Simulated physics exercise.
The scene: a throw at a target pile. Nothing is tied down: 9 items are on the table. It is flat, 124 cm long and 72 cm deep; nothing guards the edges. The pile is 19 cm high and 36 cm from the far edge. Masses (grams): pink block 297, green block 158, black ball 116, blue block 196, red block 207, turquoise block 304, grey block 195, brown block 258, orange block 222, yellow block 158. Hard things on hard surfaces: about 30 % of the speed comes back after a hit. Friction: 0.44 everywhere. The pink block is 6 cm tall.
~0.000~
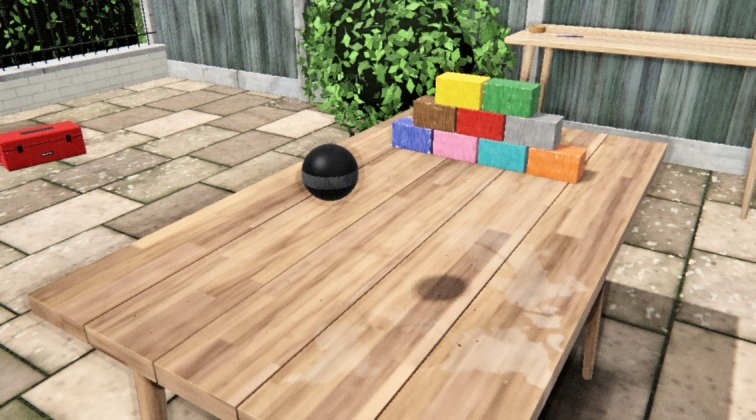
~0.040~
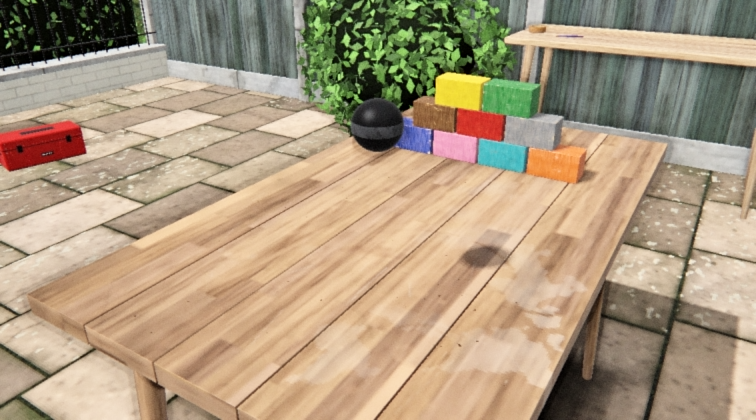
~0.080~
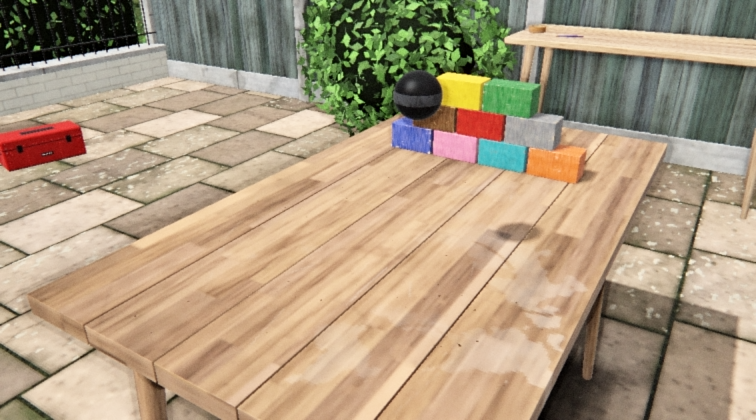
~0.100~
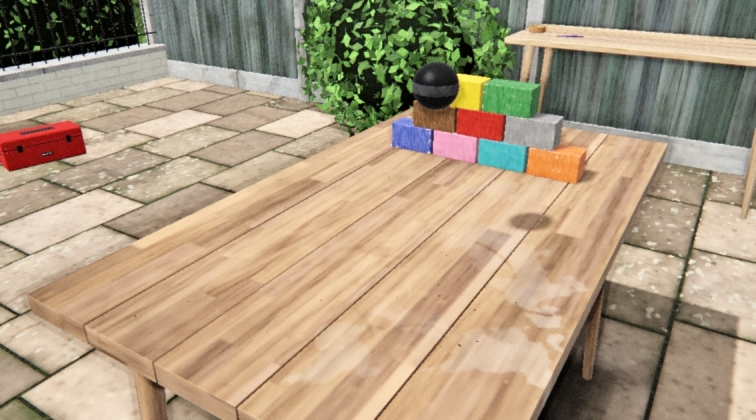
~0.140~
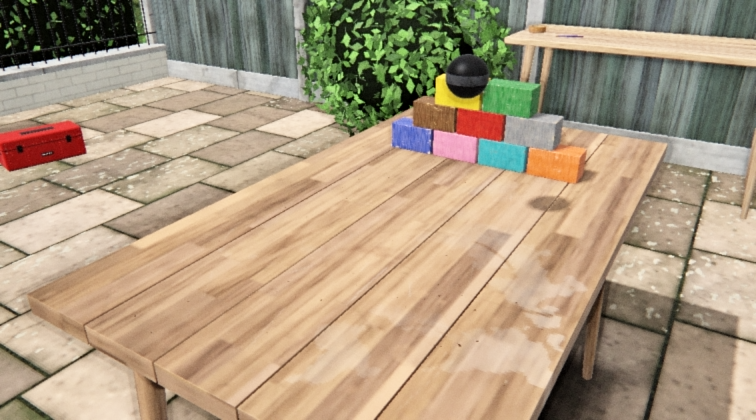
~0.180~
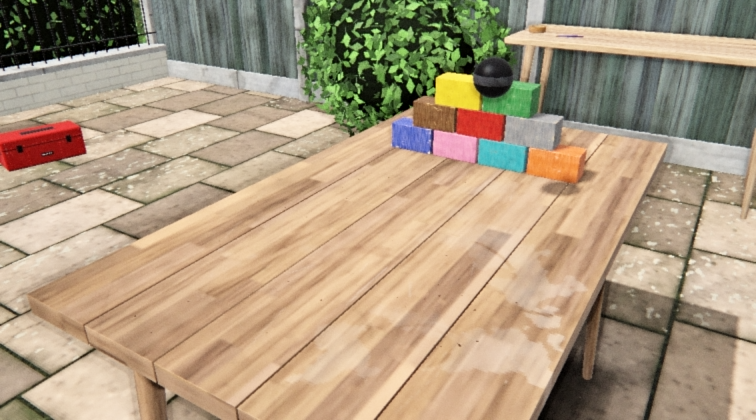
A large wooden table held a stack of colourful blocks, and a black ball moved through the air from the left, rising toward the stack, then passed rightward in front of its top blocks.
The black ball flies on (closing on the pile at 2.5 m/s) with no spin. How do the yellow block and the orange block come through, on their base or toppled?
The yellow block is still upright, the orange block is still upright.
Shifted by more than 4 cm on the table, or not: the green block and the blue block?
The green block leaves its spot; the blue block keeps its place.
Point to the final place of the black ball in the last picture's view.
At about (609, 146).
Around 0.38 s, black ball near (561, 102); green block at 24° to upright.
Around 0.58 s, black ball near (583, 114); green block at 23° to upright.
Finally (1.1 s), not toppled but over 4 cm from the start, green block; the other 8 still in place (within 4 cm). Final places as that camera would see them, yellow block near (459, 91), orange block near (557, 161).
